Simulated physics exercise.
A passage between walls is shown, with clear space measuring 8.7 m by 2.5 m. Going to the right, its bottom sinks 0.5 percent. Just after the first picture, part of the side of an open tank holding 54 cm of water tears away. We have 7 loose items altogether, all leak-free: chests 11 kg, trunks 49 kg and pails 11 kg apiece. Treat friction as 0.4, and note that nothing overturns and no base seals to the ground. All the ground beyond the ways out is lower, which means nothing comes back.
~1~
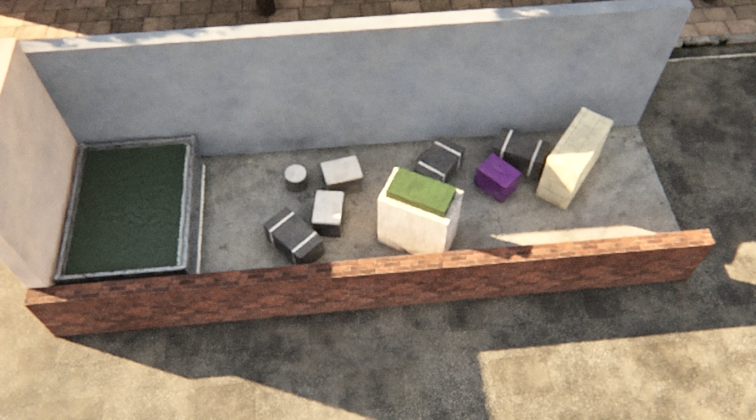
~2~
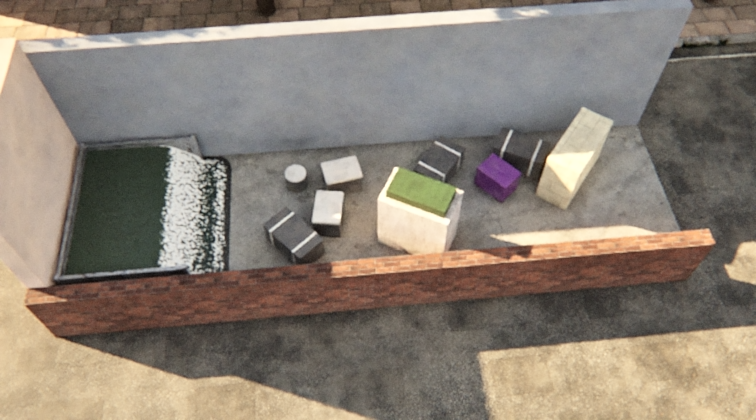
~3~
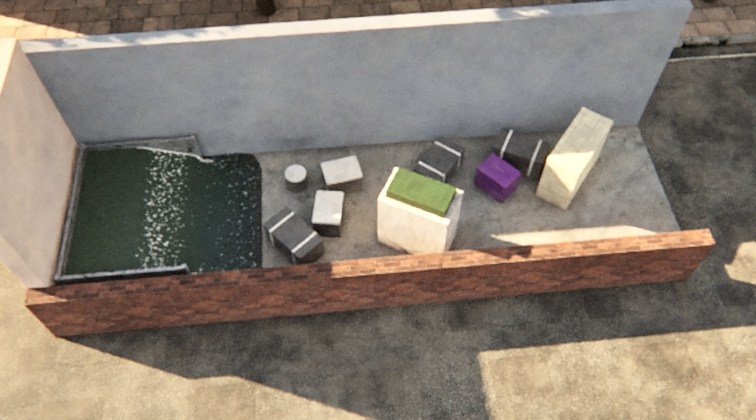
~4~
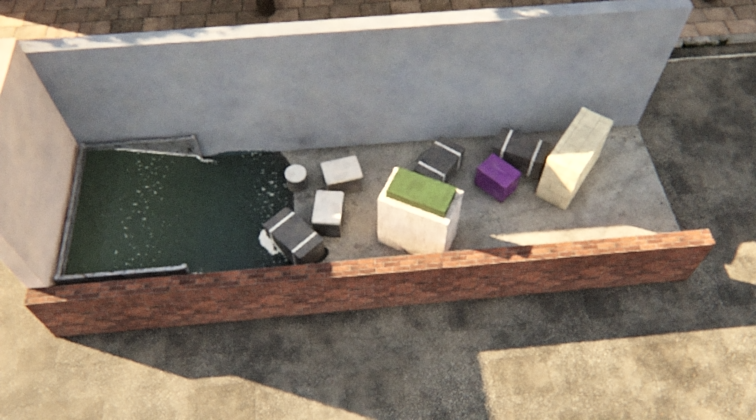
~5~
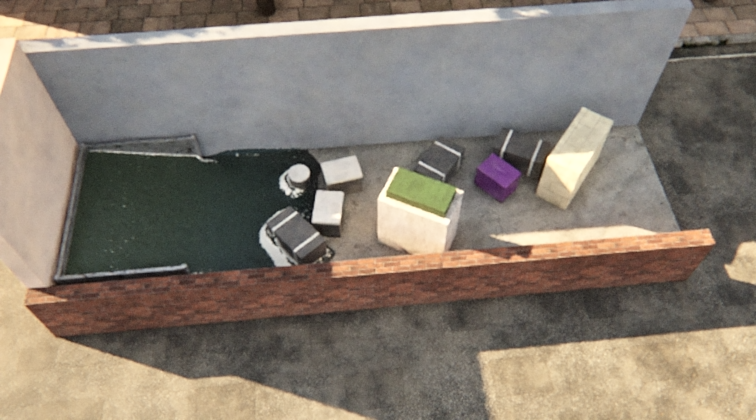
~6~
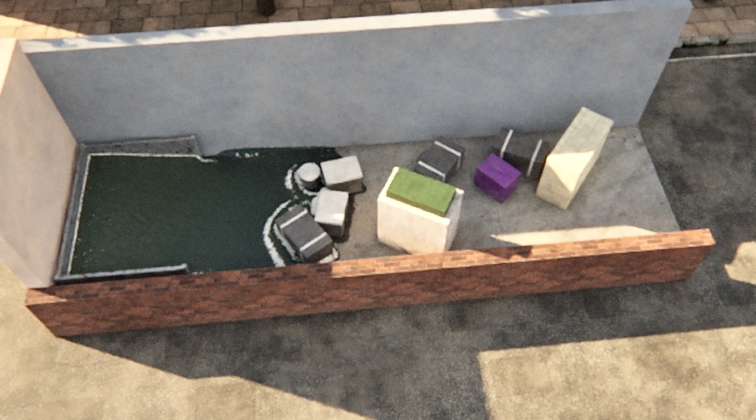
In the video, dark water bursts from a tank at the left of a walled passage and spreads right across the ground, foaming around the nearest loose items and nudging a few slightly, while the purple chest stays still.
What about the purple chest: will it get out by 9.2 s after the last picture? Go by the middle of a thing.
As for the purple chest, it exits.
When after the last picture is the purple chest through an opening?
That happens at about 5.5 s.
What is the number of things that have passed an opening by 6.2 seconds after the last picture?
1.
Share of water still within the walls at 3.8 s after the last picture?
About 90 in a hundred parts of the water.
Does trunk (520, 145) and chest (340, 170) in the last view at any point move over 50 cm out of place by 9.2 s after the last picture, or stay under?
In turn: Short of it, more.
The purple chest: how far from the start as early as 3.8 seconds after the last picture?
By that time, close to 120 cm.
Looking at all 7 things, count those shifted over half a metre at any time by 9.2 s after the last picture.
The number is 6.
Then, 1.2 s after the last picture the purple chest is near (501, 171), 0.0 m from its start, aground; 0 of 7 are out; 4 afloat.
Then, 3.8 s after the last picture the purple chest is near (556, 226), 1.3 m from its start, afloat; 0 of 7 are out; 5 afloat.
Then, 6.2 s after the last picture the purple chest has gone out; 1 of 7 are out; 1 afloat.
Then, 9.2 s after the last picture the purple chest has gone out; 2 of 7 are out; 1 afloat.
